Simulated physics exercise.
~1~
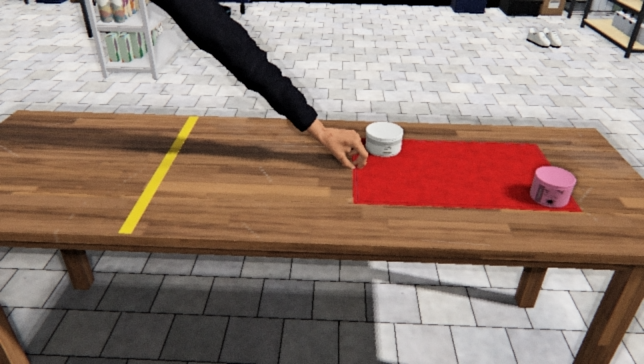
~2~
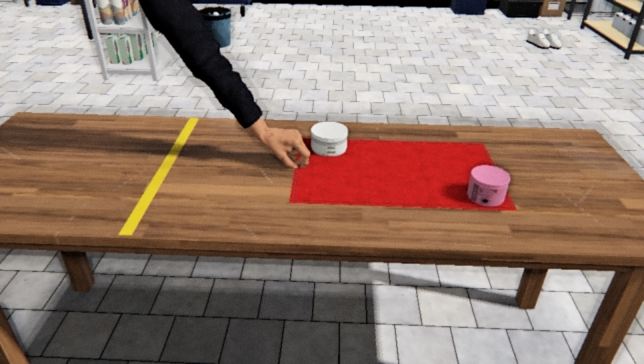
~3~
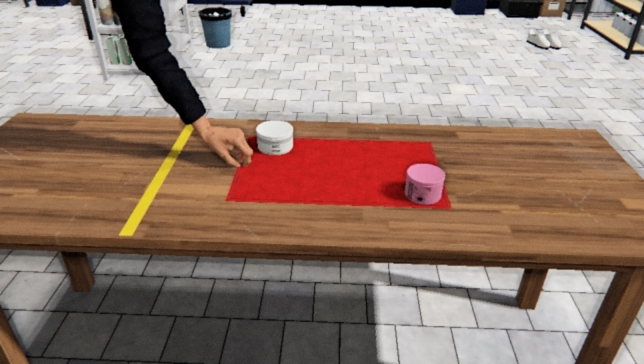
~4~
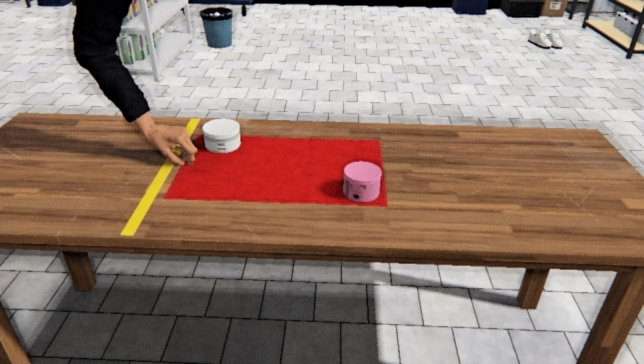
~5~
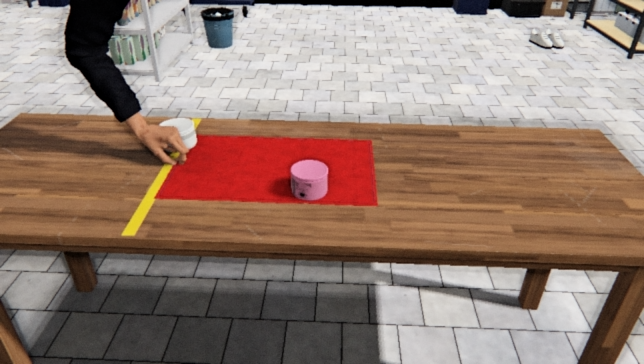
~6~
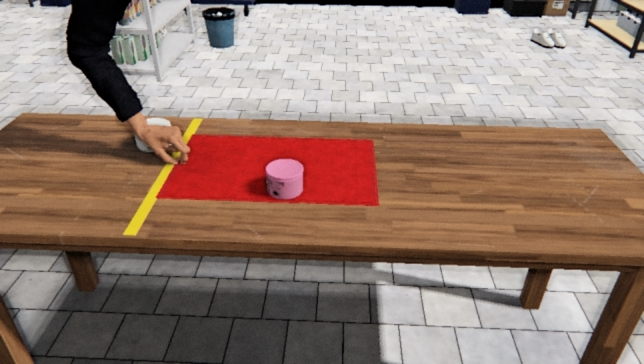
On a wooden table, a hand pulled a red cloth left with a white tub and a pink tub riding on it, then stopped at the yellow tape; the white tub slid off the front past the tape, while the pink one slid but stayed aboard.
